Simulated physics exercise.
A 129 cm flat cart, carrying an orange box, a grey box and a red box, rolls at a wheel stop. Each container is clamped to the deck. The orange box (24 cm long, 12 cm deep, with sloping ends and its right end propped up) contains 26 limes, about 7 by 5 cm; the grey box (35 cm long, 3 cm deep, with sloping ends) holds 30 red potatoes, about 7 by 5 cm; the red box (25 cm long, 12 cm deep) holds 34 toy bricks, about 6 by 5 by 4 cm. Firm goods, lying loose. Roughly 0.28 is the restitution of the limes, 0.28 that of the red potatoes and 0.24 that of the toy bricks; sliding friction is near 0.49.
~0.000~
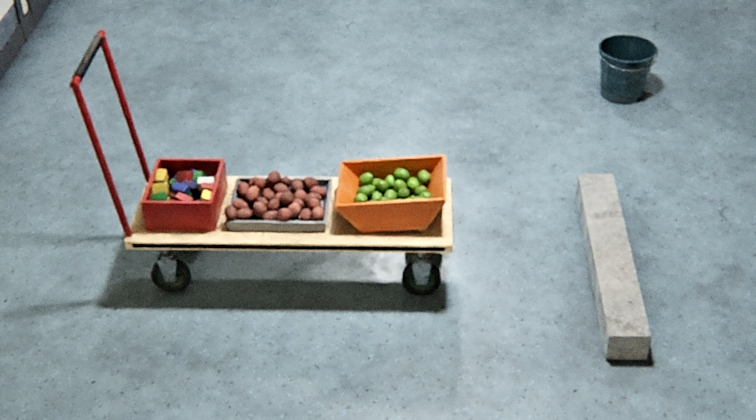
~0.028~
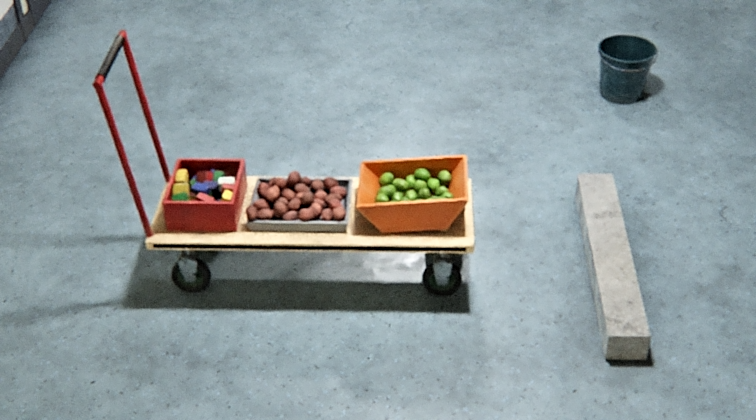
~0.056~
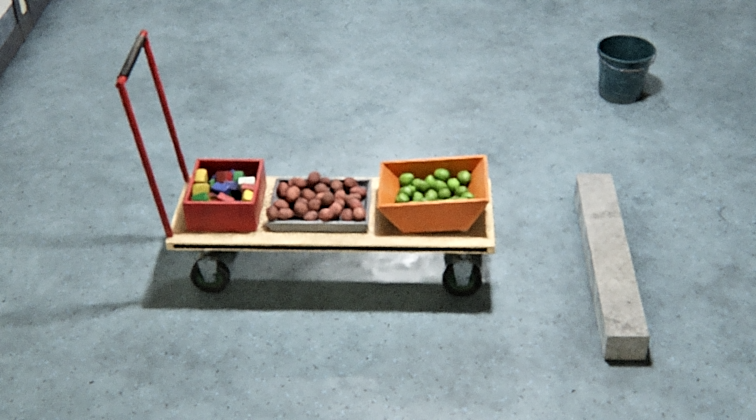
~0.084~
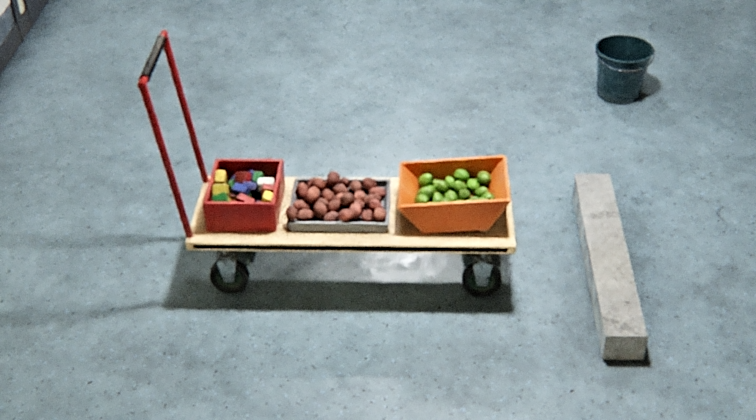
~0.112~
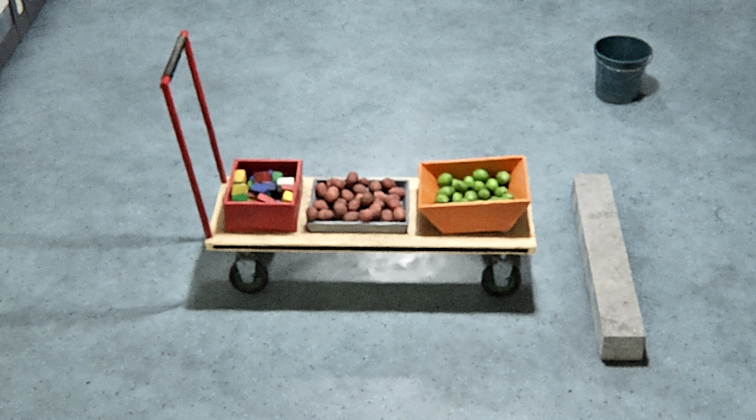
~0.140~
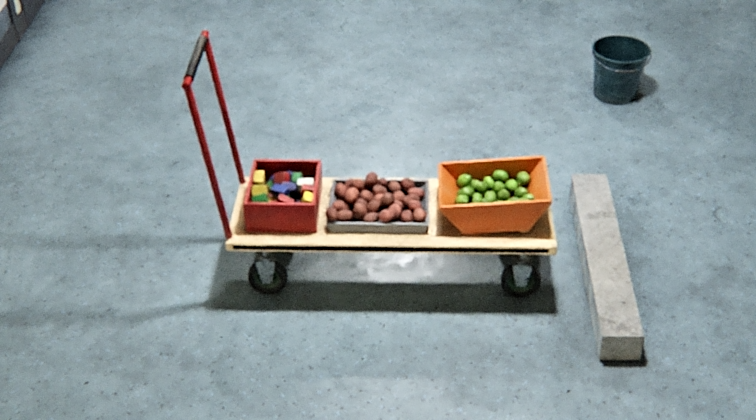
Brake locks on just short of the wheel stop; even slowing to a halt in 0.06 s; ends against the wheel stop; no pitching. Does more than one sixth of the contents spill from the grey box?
Retained: Below five sixths.
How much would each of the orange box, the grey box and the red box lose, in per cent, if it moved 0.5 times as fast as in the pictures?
In that case orange box 0, grey box 10, red box 0 per cent.
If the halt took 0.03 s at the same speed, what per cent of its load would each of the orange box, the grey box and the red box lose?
Orange box 10, grey box 40, red box 10 %.
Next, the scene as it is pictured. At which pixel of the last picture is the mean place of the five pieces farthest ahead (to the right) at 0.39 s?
Their mean place is roughly (584, 181) in the last picture.
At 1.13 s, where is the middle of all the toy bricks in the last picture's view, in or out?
I'd put the middle close to (339, 200).
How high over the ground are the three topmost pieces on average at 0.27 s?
Close to 48 cm, on average.
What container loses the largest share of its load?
Answer: The grey box.
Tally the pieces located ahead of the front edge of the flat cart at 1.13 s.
Roughly 2.
After 0.17 s, the brake bites.
After 0.27 s, orange box 26 in, 0 out, grey box 27 in, 3 out and red box 34 in, 0 out.
After 0.39 s, orange box 26 in, 0 out, grey box 20 in, 10 out and red box 34 in, 0 out.
After 0.62 s, orange box 26 in, 0 out, grey box 18 in, 12 out and red box 34 in, 0 out.
When it is over (at 1.13 s), orange box 26 in, 0 out, grey box 17 in, 13 out and red box 34 in, 0 out. Asked share, 13 of 30, 43 per cent.
